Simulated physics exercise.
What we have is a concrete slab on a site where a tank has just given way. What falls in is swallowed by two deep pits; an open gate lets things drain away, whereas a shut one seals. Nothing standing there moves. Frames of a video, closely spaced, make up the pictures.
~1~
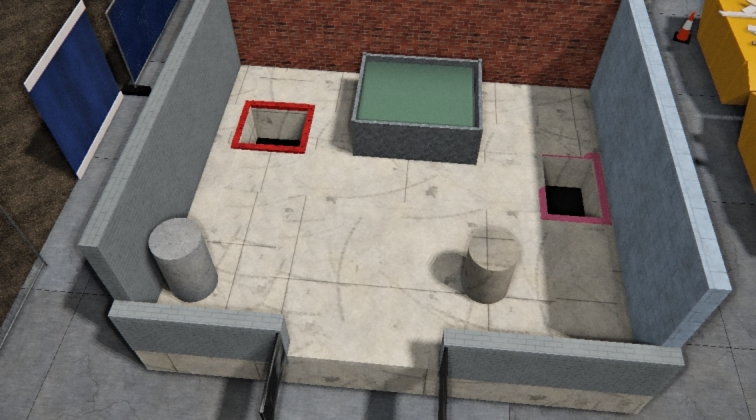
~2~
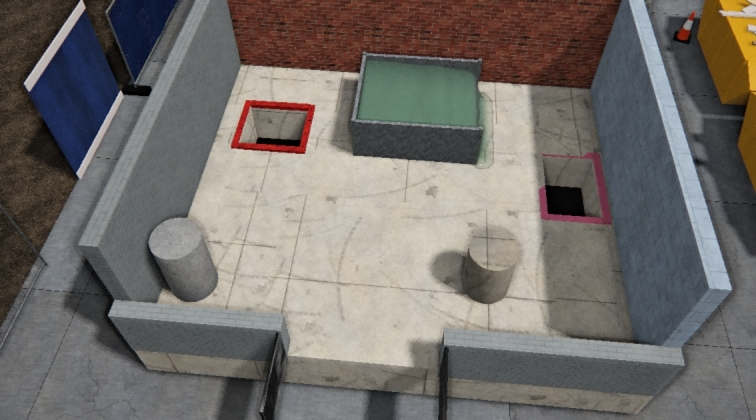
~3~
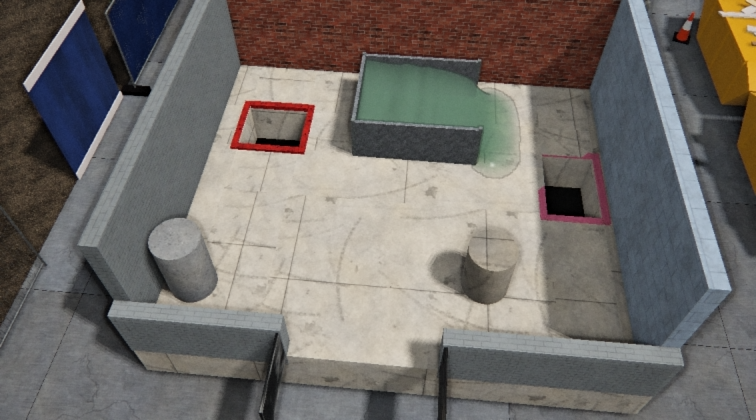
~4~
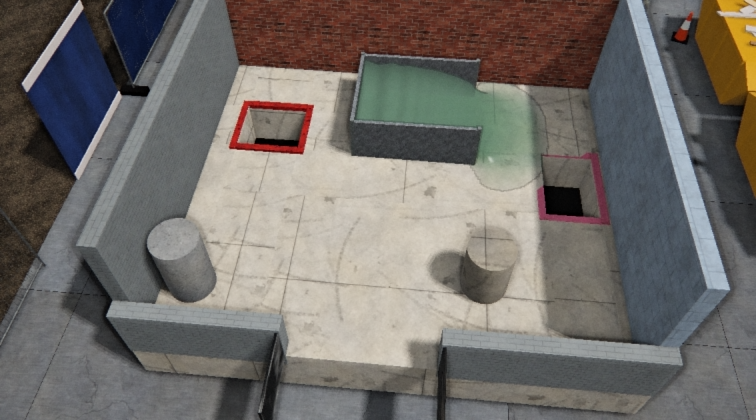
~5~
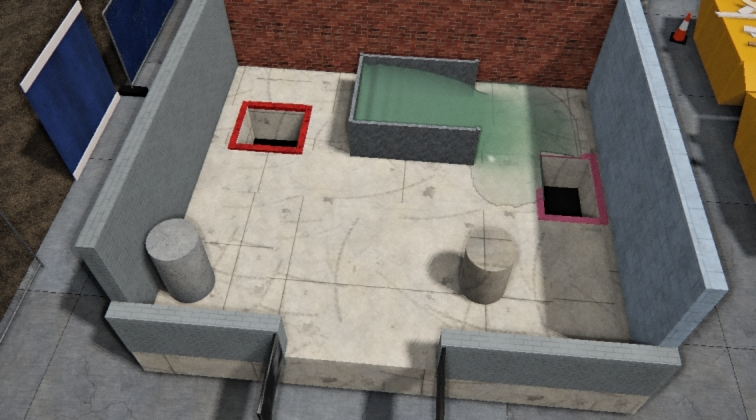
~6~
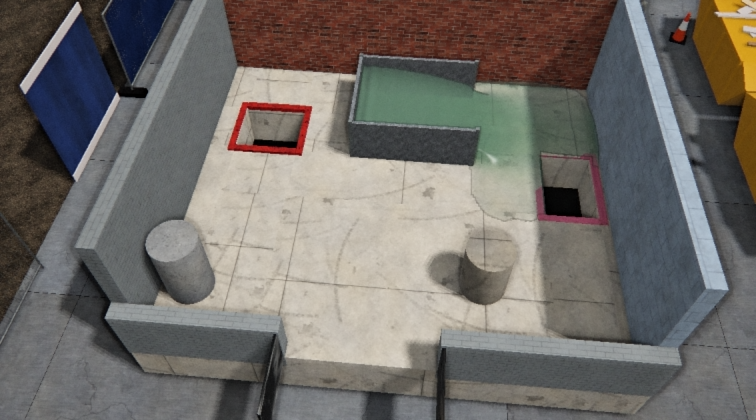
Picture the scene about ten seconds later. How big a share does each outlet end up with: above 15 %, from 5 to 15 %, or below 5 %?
The gate ends up with a tiny portion - beneath five per cent. The red pit ends up with a tiny portion - beneath five per cent. The pink pit ends up with a large portion - topping fifteen per cent.
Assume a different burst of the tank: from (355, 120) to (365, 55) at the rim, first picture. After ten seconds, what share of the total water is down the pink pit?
Near 2 per cent for pink.
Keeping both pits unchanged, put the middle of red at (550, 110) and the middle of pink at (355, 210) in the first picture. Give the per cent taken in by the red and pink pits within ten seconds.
My answer: Red gets 50 percent, pink gets 4 percent.
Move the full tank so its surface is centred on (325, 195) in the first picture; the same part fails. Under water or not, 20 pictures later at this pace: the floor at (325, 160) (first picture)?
Result: Unwetted.
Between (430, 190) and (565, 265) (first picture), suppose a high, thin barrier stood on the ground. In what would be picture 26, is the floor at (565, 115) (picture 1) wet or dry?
Submerged.
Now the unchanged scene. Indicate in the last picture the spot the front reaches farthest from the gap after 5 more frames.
Near (609, 233).
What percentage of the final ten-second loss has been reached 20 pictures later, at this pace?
By my reckoning, 65 %.
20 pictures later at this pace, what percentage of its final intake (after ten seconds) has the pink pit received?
Roughly 65 per cent.
A moment on, water covers 20 % of the floor; the gate 0 %, the red pit 0 %, the pink pit 11 %.
Next, water covers 20 % of the floor; the gate 0 %, the red pit 0 %, the pink pit 25 %.
Then, water covers 20 % of the floor; the gate 0 %, the red pit 0 %, the pink pit 46 %.
Later, water covers 40 % of the floor; the gate 0 %, the red pit 0 %, the pink pit 62 %.
In the end, water covers 50 % of the floor; the gate 0 %, the red pit 0 %, the pink pit 71 %.
